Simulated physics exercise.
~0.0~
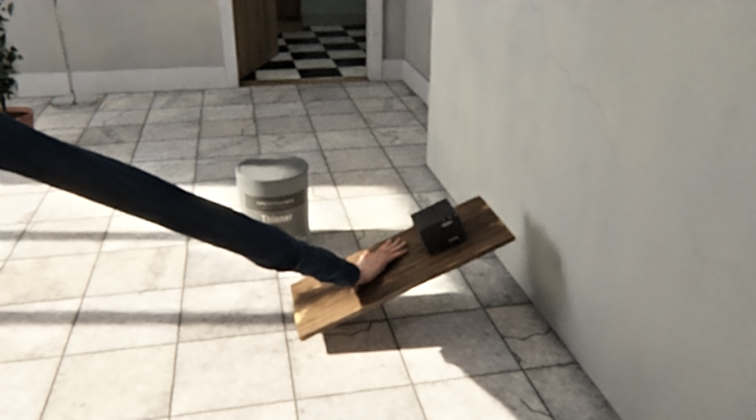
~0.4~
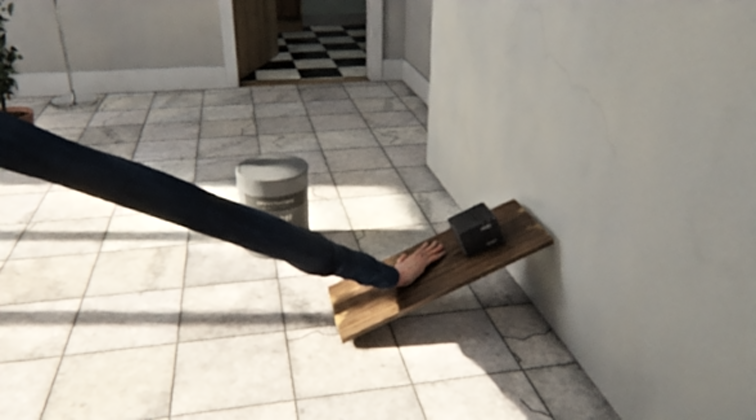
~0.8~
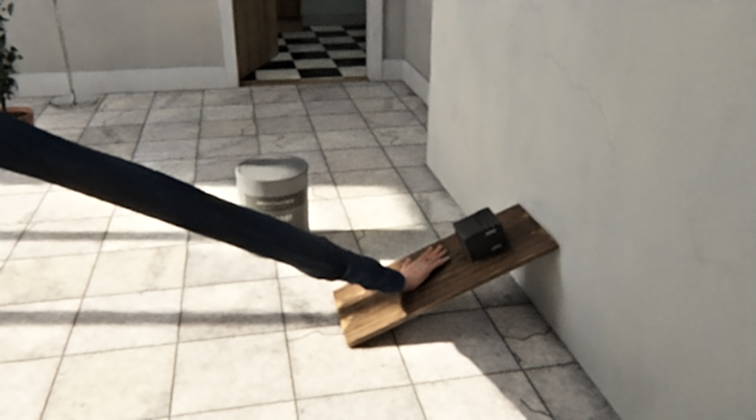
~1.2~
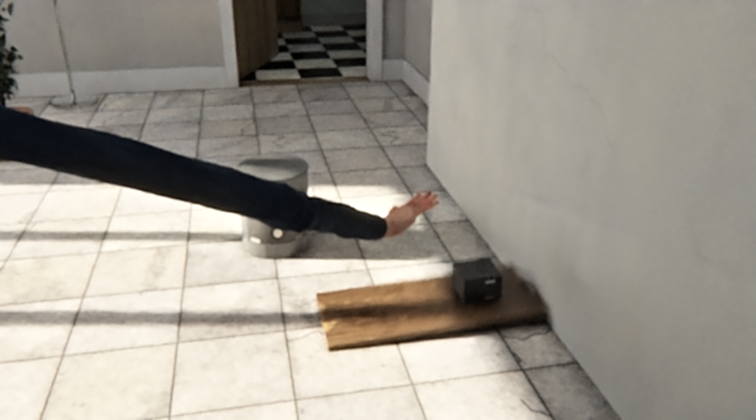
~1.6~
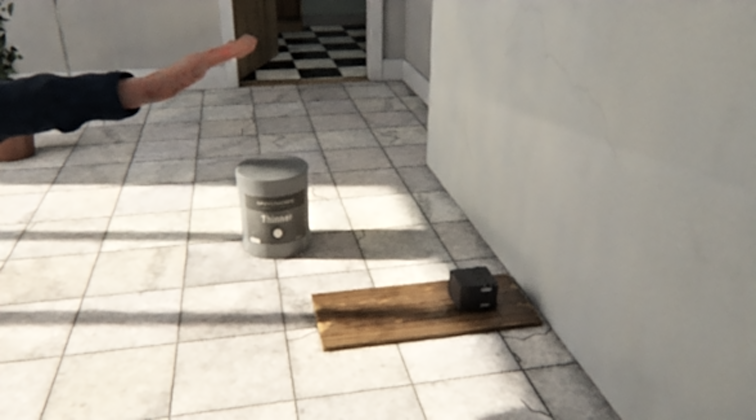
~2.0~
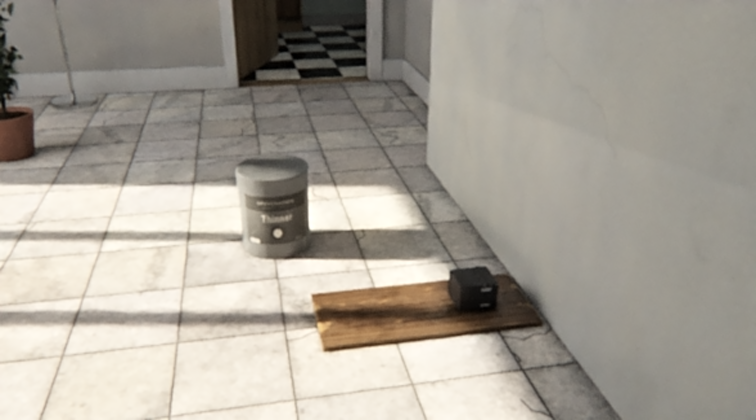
In the video, a hand moves a tilted brown board with a small black block on it rightward against a wall, beside a grey pail. The hand lets go and withdraws, and the board slides down to lie on the tiled floor, the block still on top.
